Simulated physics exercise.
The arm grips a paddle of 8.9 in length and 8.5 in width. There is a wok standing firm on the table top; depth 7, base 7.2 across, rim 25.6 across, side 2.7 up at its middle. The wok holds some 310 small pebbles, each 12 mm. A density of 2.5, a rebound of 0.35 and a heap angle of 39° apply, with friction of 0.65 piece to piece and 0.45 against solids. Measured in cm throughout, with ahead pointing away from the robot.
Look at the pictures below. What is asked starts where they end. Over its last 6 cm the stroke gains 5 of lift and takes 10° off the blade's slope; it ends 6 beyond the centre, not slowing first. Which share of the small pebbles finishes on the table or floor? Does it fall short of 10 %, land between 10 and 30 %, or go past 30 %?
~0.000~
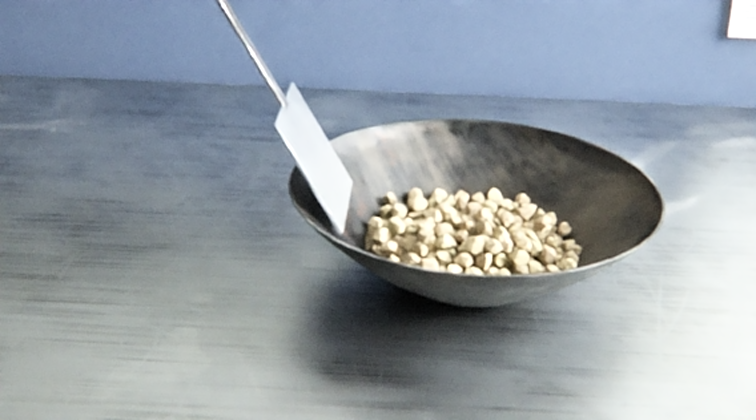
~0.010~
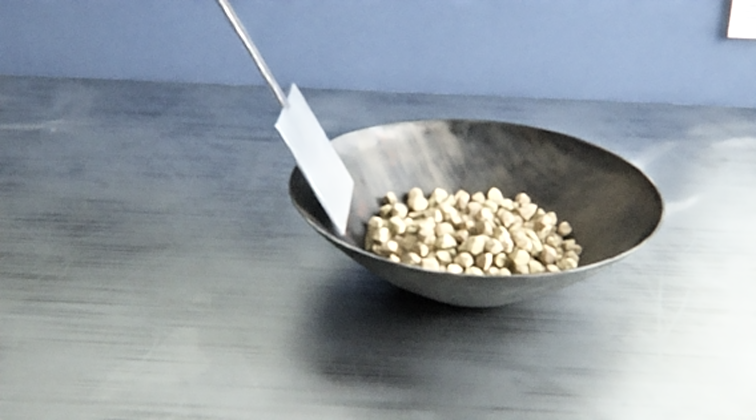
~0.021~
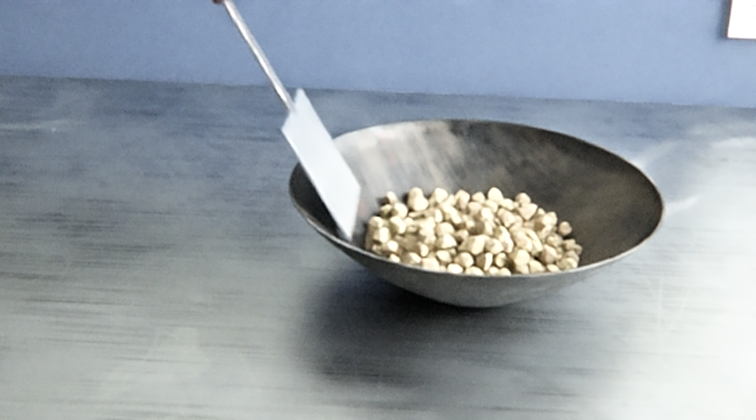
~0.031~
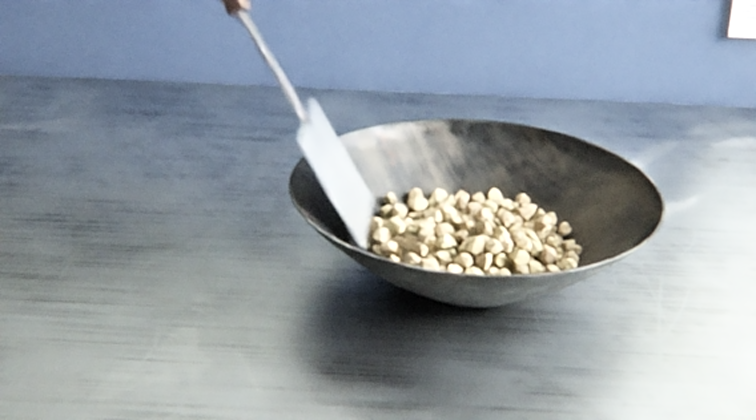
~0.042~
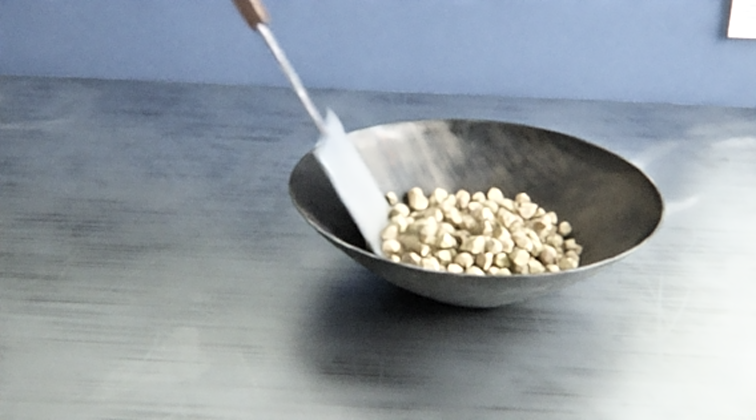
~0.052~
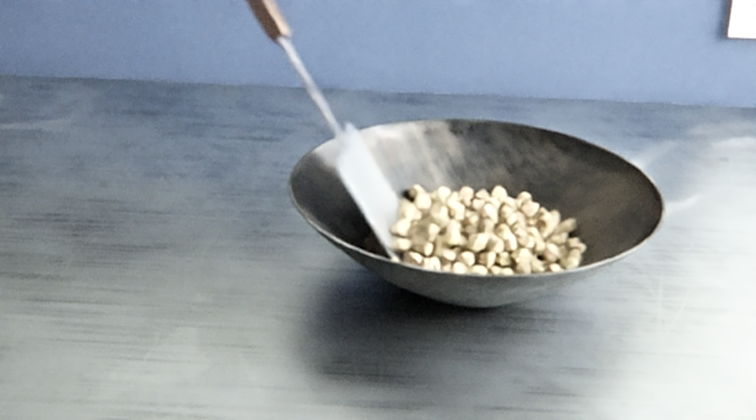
It goes past 30 %.
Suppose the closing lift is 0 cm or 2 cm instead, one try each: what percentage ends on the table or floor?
Roughly 50 per cent, then 50 per cent.
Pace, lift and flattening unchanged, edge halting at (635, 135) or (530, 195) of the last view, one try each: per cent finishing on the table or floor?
Roughly 70 and 25 per cent.
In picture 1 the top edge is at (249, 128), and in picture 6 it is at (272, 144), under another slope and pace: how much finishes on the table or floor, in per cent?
Roughly 5 percent ends up there.
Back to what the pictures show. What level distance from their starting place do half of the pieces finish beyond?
Roughly 7 cm.
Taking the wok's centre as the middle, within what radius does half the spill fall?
I'd say some 40 centimetres, give or take.
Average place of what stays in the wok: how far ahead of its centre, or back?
The balance point is about 3.5 cm ahead.
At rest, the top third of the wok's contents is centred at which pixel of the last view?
Somewhere around (576, 227) in the last picture.
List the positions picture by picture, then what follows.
The first frame shows paddle top edge at (283, 102), sloping 60°; upper third of the load around (473, 233), from x 370 to 570, top at y 195; 312 in the wok.
The second frame shows paddle top edge at (284, 103), sloping 60°; upper third of the load around (473, 233), from x 370 to 570, top at y 195.
The third frame shows paddle top edge at (291, 108), sloping 60°; upper third of the load around (473, 233), from x 370 to 570, top at y 195.
The fourth frame shows paddle top edge at (305, 119), sloping 60°; upper third of the load around (473, 233), from x 370 to 570, top at y 195.
The fifth frame shows paddle top edge at (324, 132), sloping 60°; upper third of the load around (473, 233), from x 370 to 570, top at y 195.
The sixth frame shows paddle top edge at (344, 143), sloping 60°; upper third of the load around (472, 228), from x 370 to 575, top at y 190; 312 in the wok.
After 0.08 s, sloping 60°, highest piece 9 above the table; 312 in the wok.
After 0.10 s, sloping 57°, highest piece 12 above the table; 311 in the wok, 1 on the blade or in flight.
After 0.31 s, sloping 50°, highest piece 23 above the table; 178 in the wok, 32 on the table or floor, 102 on the blade or in flight.
After 1.36 s, sloping 50°, highest piece 6 above the table; 179 in the wok, 133 on the table or floor.
At rest, 179 in the wok, 133 on the table or floor. That is 43 % on the table or floor.
